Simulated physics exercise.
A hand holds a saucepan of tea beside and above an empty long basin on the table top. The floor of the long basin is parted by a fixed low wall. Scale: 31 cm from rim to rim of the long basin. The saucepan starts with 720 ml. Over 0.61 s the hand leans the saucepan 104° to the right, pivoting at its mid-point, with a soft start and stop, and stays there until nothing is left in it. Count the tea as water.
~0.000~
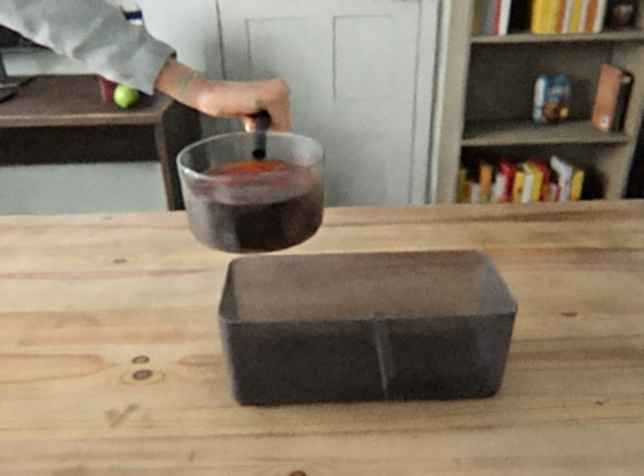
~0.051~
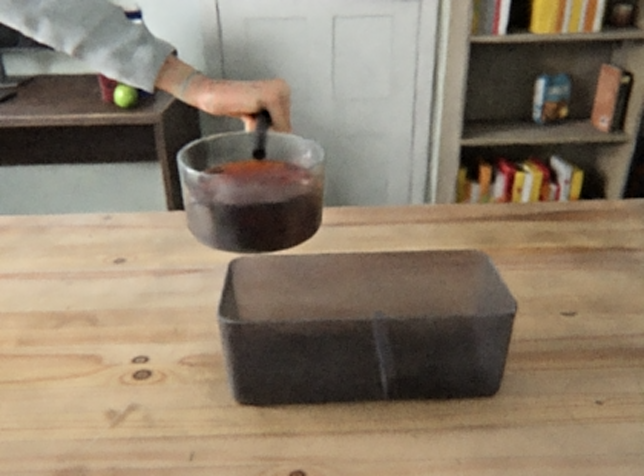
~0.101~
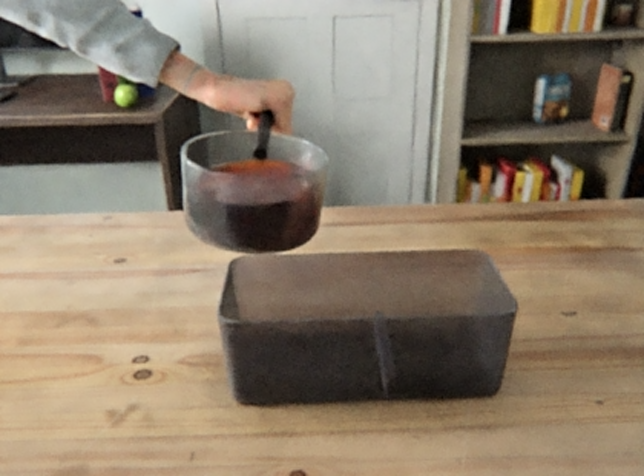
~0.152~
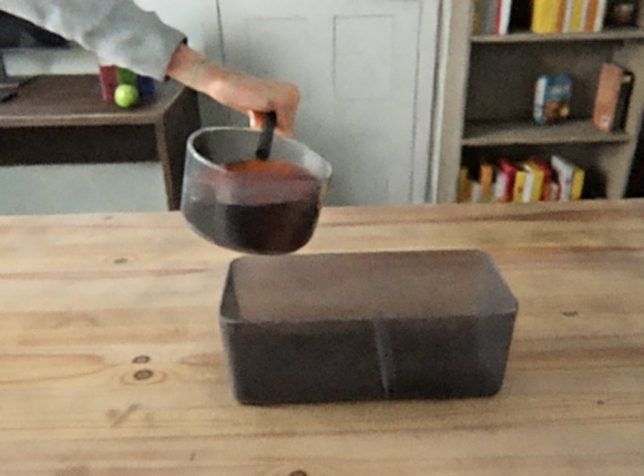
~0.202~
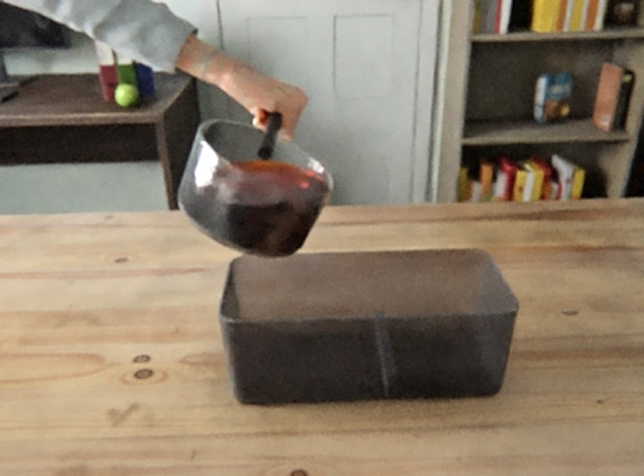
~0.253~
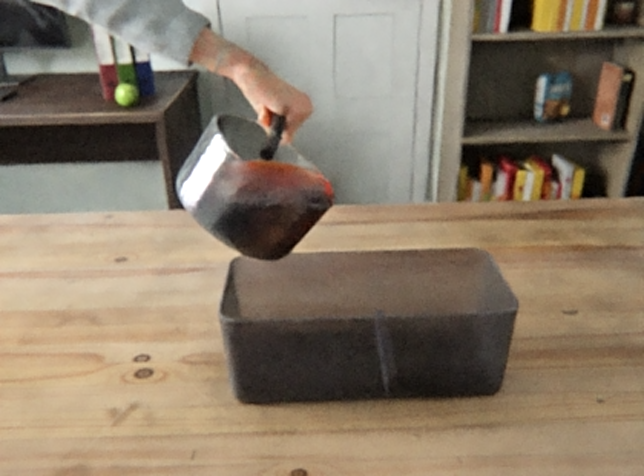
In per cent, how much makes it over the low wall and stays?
Roughly 24 per cent is past the wall.
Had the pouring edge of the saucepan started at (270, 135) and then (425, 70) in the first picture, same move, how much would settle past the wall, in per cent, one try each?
In turn about 25 and 60 per cent.
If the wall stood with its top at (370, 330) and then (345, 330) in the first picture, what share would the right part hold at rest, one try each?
First 30, then 65 per cent.
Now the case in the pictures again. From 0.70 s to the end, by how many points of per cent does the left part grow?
Some 3 per cent.
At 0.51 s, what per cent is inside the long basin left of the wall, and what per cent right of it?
Left about 30, right about 5.
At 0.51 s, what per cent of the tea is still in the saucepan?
Near 30 in a hundred.
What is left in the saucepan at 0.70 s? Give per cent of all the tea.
About 8 per cent.
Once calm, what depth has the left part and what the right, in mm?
Left about 22 mm, right about 10 mm.
By 0.51 s the tilt is 97° and 31 per cent is still to pour, 29 is left of the wall and 5 right of it.
By 0.70 s the tilt is 104° and 8 per cent is still to pour, 69 is left of the wall and 17 right of it.
By 0.90 s the tilt is 104° and 1 per cent is still to pour, 70 is left of the wall and 22 right of it.
By 1.11 s the tilt is 104° and 0 per cent is still to pour, 71 is left of the wall and 23 right of it.
At rest 71 per cent lies left of the wall, 24 right of it and 5 outside.
